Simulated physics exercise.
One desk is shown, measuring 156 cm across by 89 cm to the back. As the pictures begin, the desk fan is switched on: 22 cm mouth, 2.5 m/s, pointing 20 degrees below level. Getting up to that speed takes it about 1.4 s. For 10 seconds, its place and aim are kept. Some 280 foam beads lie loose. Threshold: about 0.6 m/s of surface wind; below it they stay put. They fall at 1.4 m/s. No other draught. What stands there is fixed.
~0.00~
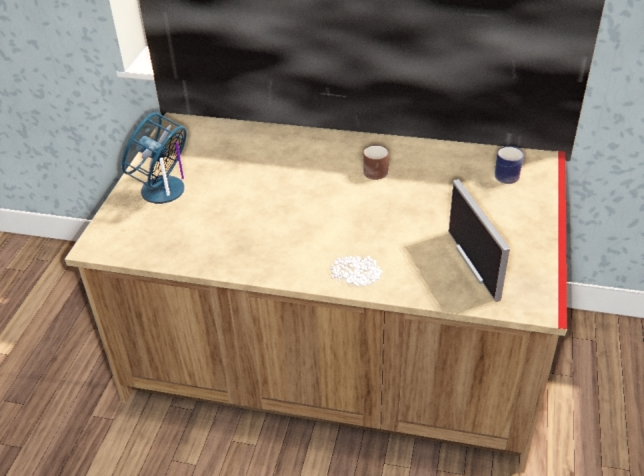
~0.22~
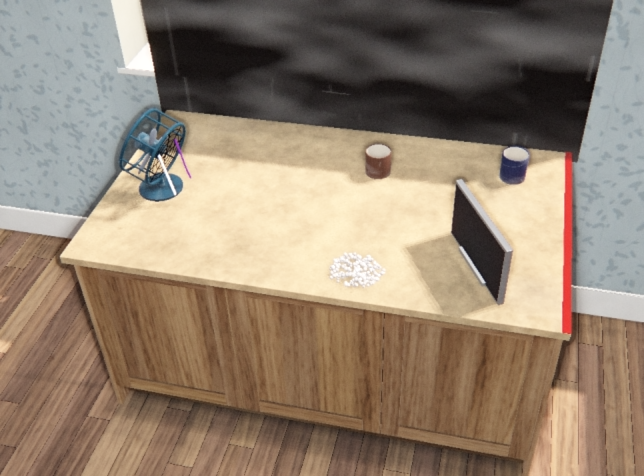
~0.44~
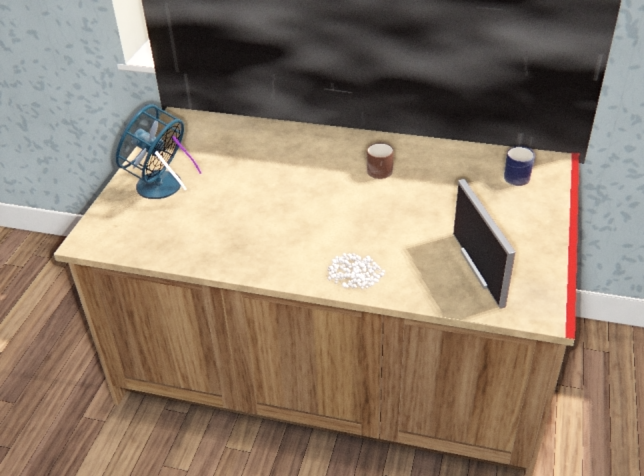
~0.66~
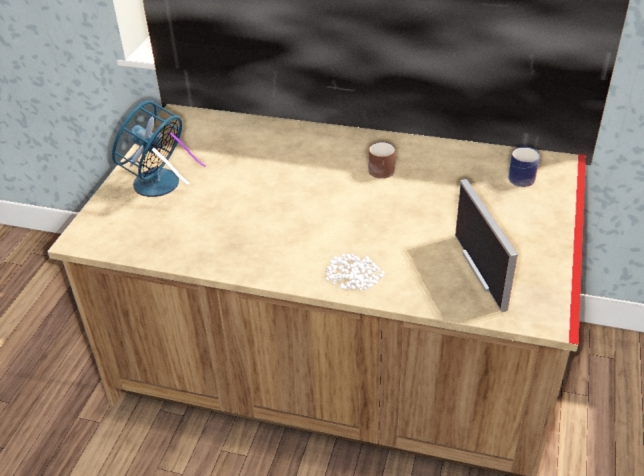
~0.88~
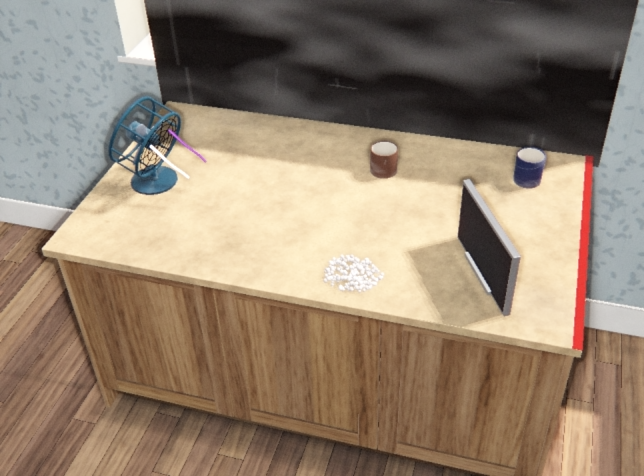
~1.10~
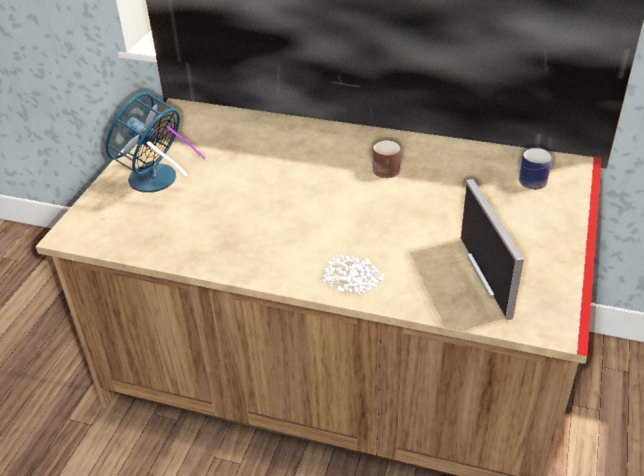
On a wooden desk against a blue patterned wall, a blue fan with streamers flicking at its front runs at the left, while a pile of white foam beads, two mugs and a laptop stay still as the view shifts slightly.
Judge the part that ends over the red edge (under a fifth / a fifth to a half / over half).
The share does not reach one fifth.
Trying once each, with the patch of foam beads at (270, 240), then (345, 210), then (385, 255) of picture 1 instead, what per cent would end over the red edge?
About 0, 80 and 0 in a hundred, in that order.
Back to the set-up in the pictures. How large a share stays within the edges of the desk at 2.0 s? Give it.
Some 0 percent are still there.
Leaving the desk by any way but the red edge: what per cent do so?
That works out to near 100 per cent.
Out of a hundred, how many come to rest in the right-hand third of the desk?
I'd estimate around 0 per cent.
After 2.0 s, 0 % are over the red edge; 99 % have settled or left.
After 3.2 s, 0 % are over the red edge; 100 % have settled or left.
After 5.5 s, 0 % are over the red edge; 100 % have settled or left.
After 10.0 s, at the end, 0 % are over the red edge.
